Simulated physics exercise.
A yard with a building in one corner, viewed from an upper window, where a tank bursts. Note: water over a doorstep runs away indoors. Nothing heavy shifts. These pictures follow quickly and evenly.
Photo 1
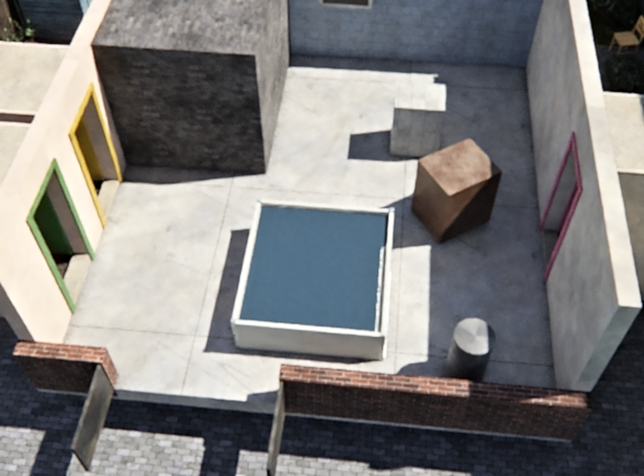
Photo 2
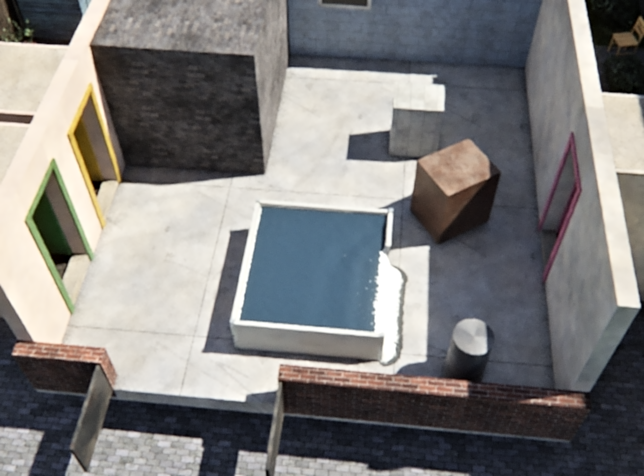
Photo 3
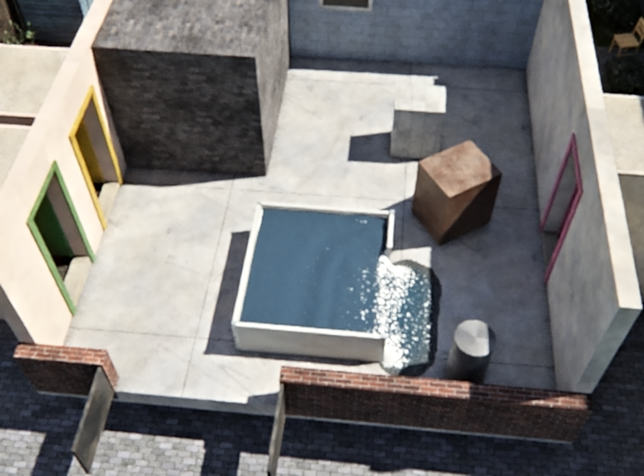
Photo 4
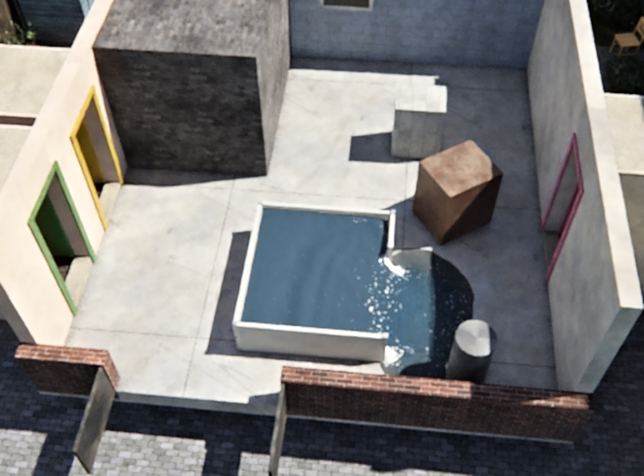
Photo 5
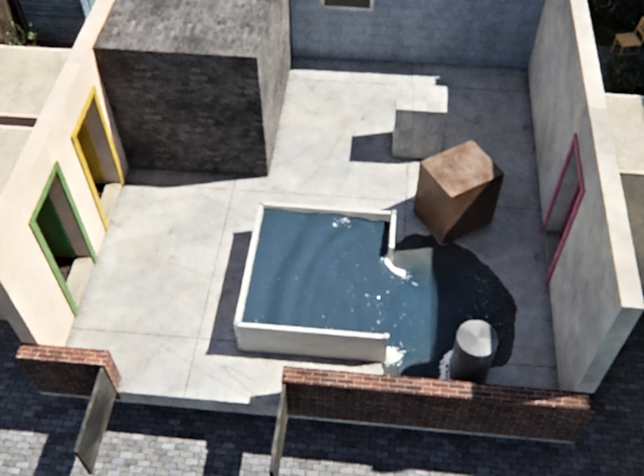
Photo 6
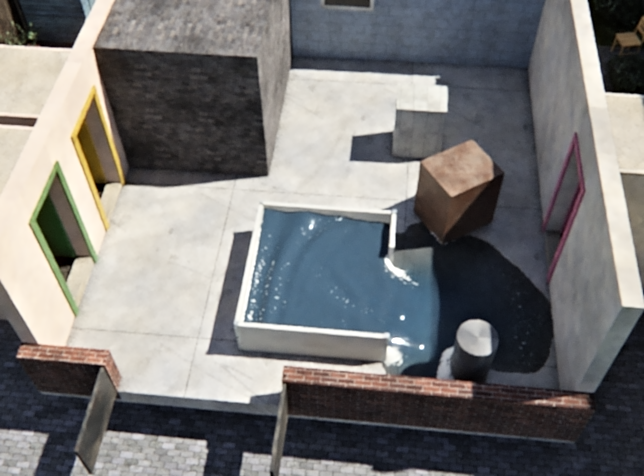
Water lies still in a square white-walled tank in a yard, then bursts through its right side in white foam and spreads rightward across the pale paving as a dark pool, passing around a grey cylinder near the brick wall.
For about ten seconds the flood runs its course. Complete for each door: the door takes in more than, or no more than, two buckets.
Completed: The green door takes in no more than two buckets; the yellow door takes in no more than two buckets; the pink door takes in more than two buckets.
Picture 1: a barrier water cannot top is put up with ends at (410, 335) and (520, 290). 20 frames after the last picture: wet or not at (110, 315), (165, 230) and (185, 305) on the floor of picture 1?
Reading the points as listed, I get left untouched, then left untouched, then left untouched.
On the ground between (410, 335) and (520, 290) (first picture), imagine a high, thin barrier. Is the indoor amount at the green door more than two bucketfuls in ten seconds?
Note: Green door remains below threshold.
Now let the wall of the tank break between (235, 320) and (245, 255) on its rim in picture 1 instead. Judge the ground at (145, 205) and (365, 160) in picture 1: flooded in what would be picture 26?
Soaked, then untouched.
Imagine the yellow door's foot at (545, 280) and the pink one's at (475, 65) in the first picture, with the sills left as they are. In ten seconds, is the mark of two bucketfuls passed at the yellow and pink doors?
As it turns out, the yellow door spills past but the pink door spills past.
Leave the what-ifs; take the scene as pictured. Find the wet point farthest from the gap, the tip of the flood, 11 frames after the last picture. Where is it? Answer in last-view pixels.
Close to (535, 161).
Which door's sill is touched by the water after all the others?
Observed: The yellow door.
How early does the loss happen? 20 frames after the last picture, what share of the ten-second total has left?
Note - share reached: 25 %.
A moment on, water covers 20 % of the floor; the green door not reached, the yellow door not reached, the pink door under two buckets in.
Next, water covers 25 % of the floor; the green door not reached, the yellow door not reached, the pink door over two buckets in.
Then, water covers 40 % of the floor; the green door not reached, the yellow door not reached, the pink door far over two buckets in.
Later, water covers 65 % of the floor; the green door wet at the sill, nothing in, the yellow door not reached, the pink door far over two buckets in.
In the end, water covers 90 % of the floor; the green door wet at the sill, nothing in, the yellow door wet at the sill, nothing in, the pink door far over two buckets in.
